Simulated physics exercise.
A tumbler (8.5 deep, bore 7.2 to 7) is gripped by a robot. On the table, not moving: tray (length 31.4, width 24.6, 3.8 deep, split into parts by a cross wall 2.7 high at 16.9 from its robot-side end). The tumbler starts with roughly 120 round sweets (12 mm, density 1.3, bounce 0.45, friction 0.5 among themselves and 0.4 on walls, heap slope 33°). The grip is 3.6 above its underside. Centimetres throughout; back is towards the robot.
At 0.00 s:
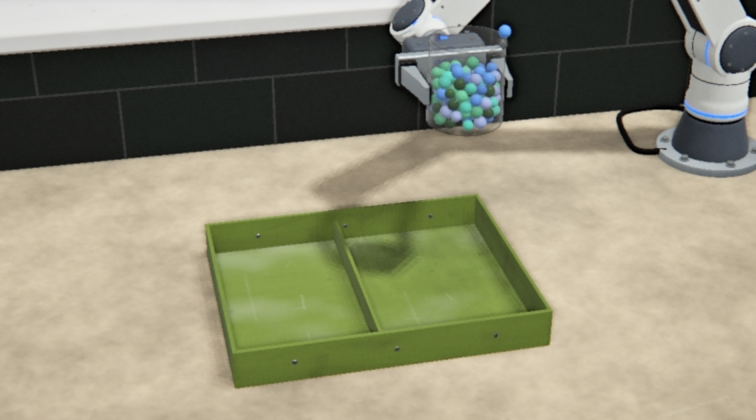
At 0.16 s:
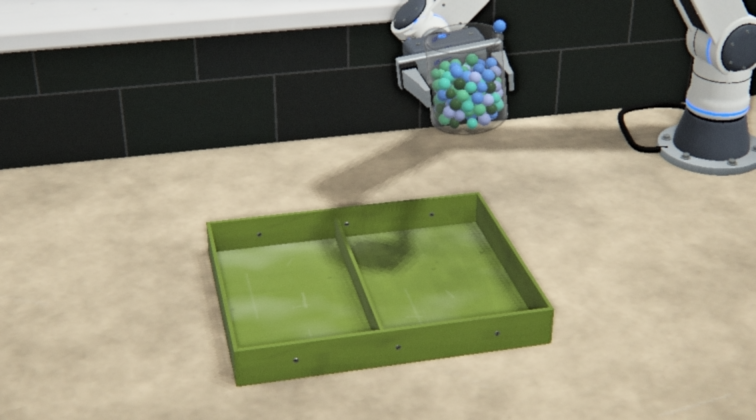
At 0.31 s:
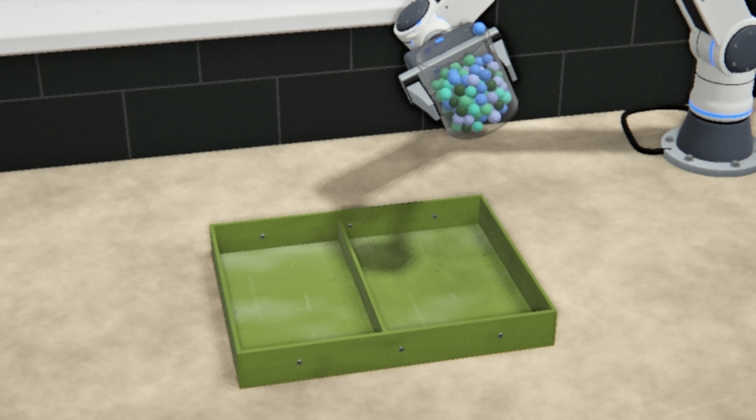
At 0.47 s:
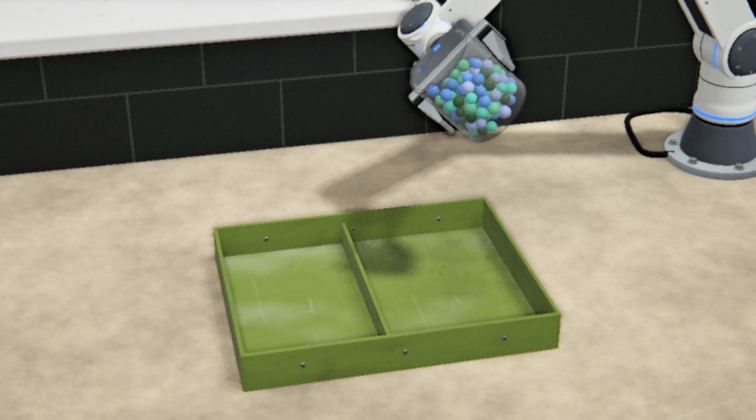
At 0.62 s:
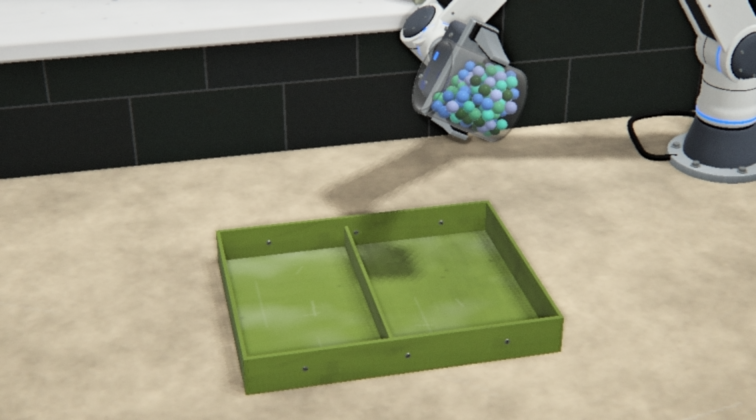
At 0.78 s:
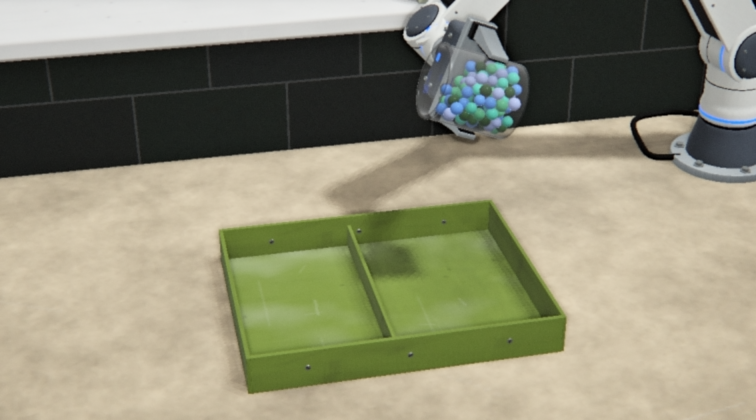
At first, a robot arm holds a clear tumbler of blue, green and purple sweets nearly upright above a green tray split into two compartments. The arm then tilts the tumbler steadily over to a steep angle, and the sweets shift inside it while the tray below stays empty.
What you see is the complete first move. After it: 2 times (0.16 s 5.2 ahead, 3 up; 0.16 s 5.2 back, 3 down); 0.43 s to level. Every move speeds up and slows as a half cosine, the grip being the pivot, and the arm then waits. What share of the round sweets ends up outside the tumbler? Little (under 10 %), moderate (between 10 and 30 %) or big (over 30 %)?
Answer: Big; over 30 % of the round sweets finish outside the tumbler.
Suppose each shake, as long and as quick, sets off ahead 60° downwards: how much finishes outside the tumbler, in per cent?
Some 0 per cent.
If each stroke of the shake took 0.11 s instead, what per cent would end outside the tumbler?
In that case some 100 per cent.
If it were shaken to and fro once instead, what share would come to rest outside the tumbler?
Then about 25 per cent.
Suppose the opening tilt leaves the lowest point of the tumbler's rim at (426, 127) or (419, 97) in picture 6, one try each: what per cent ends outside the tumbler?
About 90 and 15 per cent.
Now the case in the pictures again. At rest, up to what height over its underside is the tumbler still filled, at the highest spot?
Roughly 5.0 cm.
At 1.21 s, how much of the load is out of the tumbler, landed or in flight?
Some 20 per cent.
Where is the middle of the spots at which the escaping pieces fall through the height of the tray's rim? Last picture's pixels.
Around (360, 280).
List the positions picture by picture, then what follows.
The first picture shows tumbler middle at (466, 82), level; upper third of the load around (467, 78), from x 435 to 505, top at y 30; 121 in the tumbler.
The second picture shows tumbler middle at (466, 80), tilted 7° forward; upper third of the load around (470, 76), from x 435 to 500, top at y 25.
The third picture shows tumbler middle at (468, 83), tilted 24° forward; upper third of the load around (474, 76), from x 435 to 505, top at y 30.
The fourth picture shows tumbler middle at (469, 87), tilted 45° forward; upper third of the load around (480, 80), from x 435 to 510, top at y 65.
The fifth picture shows tumbler middle at (471, 92), tilted 62° forward; upper third of the load around (488, 82), from x 435 to 515, top at y 65.
The sixth picture shows tumbler middle at (473, 92), tilted 69° forward; upper third of the load around (490, 80), from x 440 to 515, top at y 65; 121 in the tumbler.
By 1.21 s, tilted 69° forward, highest piece 27 above the table; 94 in the tumbler, 13 in the far-side part, 8 in the robot-side part, 6 in flight or on a rim.
By 1.64 s, tilted 34° forward, highest piece 26 above the table; 67 in the tumbler, 31 in the far-side part, 23 in the robot-side part.
By 2.05 s, level, highest piece 25 above the table; 67 in the tumbler, 30 in the far-side part, 24 in the robot-side part.
By 3.10 s, level, highest piece 25 above the table; 67 in the tumbler, 30 in the far-side part, 24 in the robot-side part.
Final count, 67 in the tumbler, 30 in the far-side part, 24 in the robot-side part. That is 45 % outside the tumbler.
